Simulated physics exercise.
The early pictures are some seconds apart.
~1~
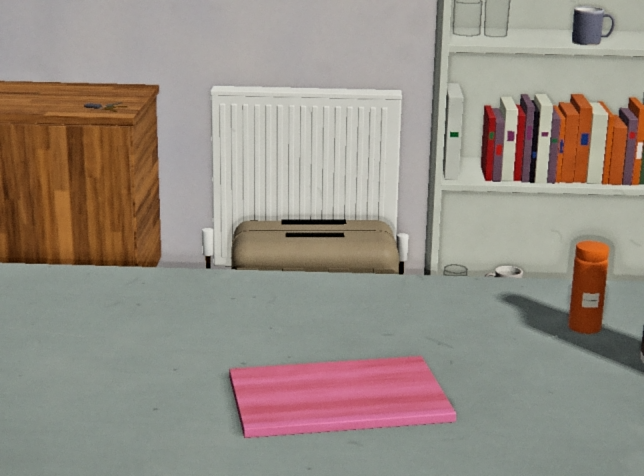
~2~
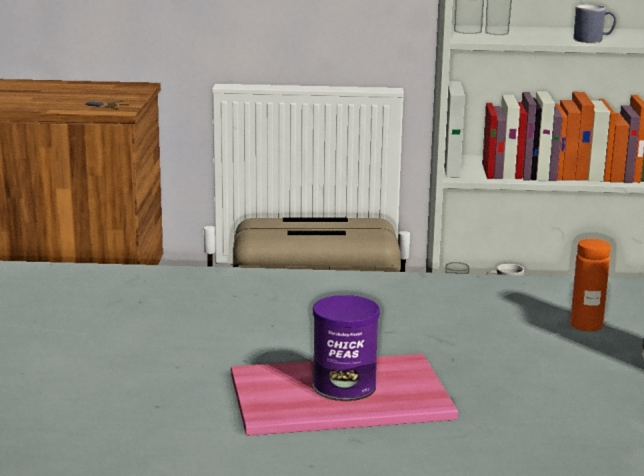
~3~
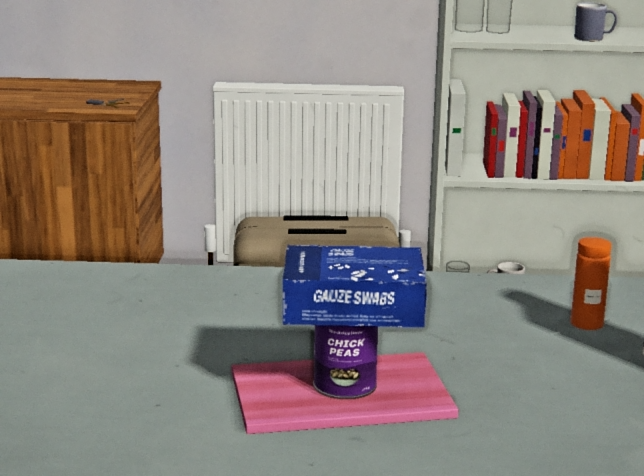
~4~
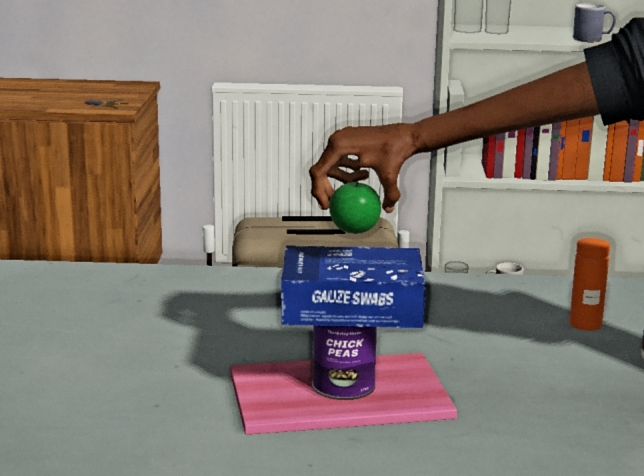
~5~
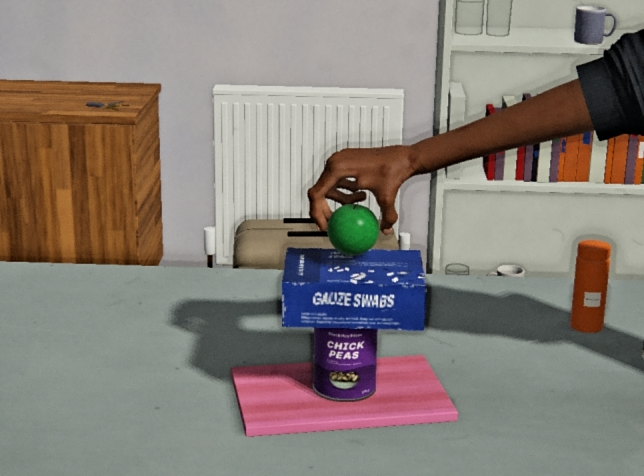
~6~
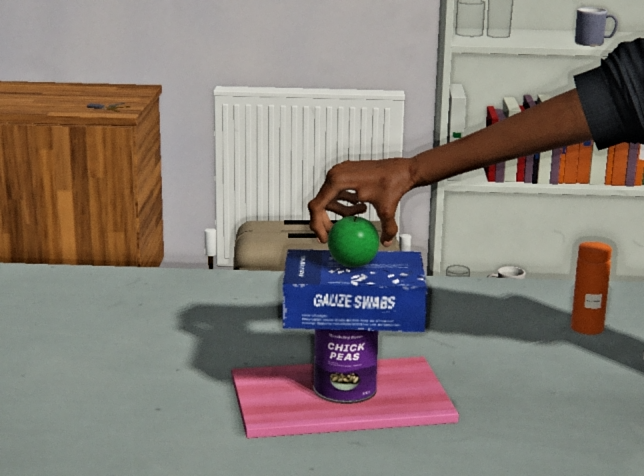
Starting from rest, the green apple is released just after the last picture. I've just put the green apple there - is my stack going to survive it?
It is going to stay in one piece.
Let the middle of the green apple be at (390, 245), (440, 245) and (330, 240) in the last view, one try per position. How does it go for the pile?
The pile remains standing in the first case, collapses in the second case and remains standing in the third case.
Then, 0.50 s past the last view, nothing moves.
Then, 1.30 s past the last view, green apple resting near (354, 242).
Finally, all 6 still in place. Final places as the last picture's camera would see them, green apple near (354, 242). The pile stays up.
